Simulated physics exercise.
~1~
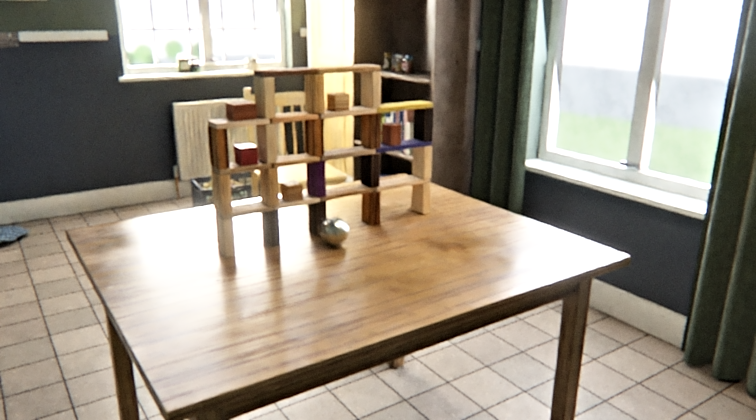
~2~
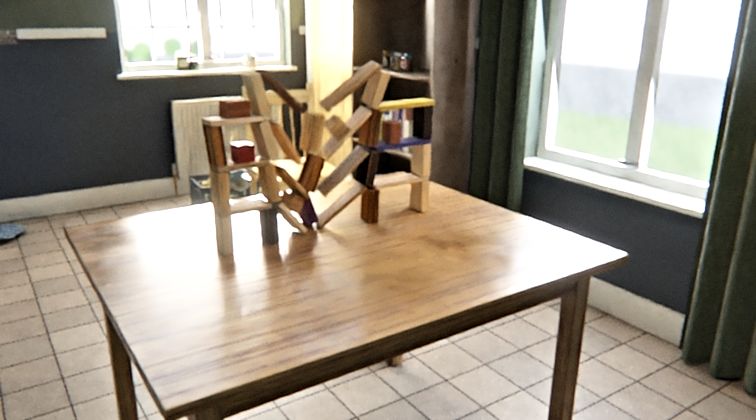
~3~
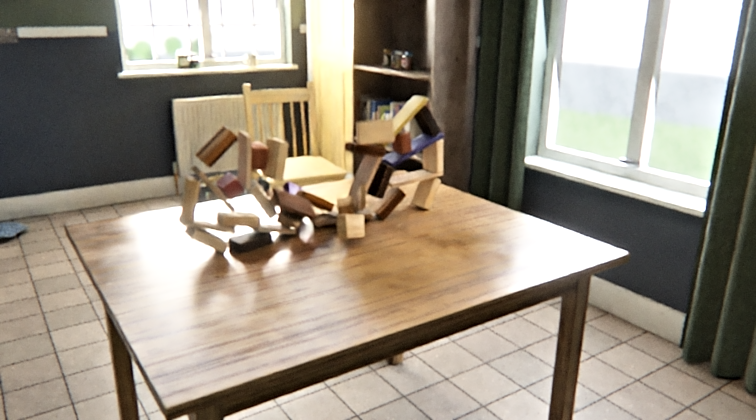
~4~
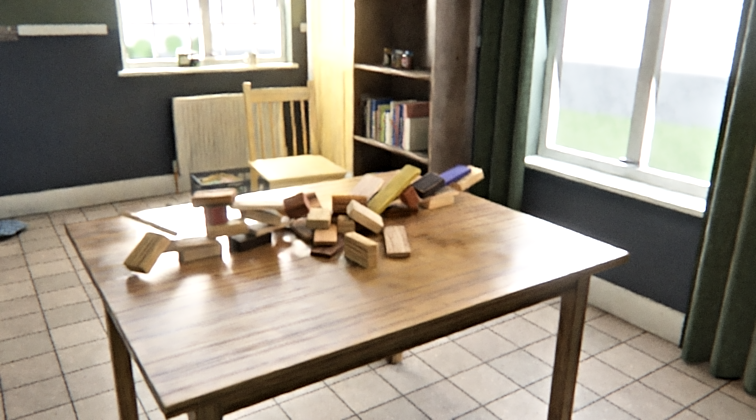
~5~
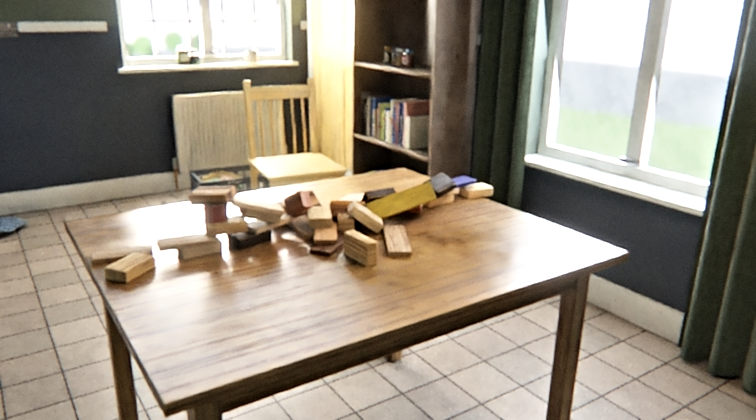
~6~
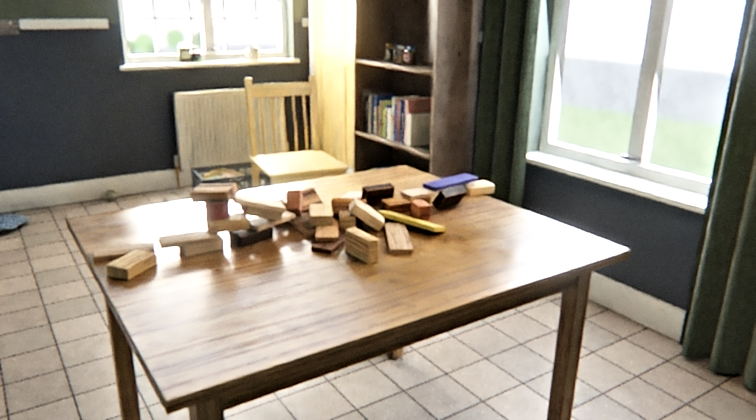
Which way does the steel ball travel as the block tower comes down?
The ball travels to the left.
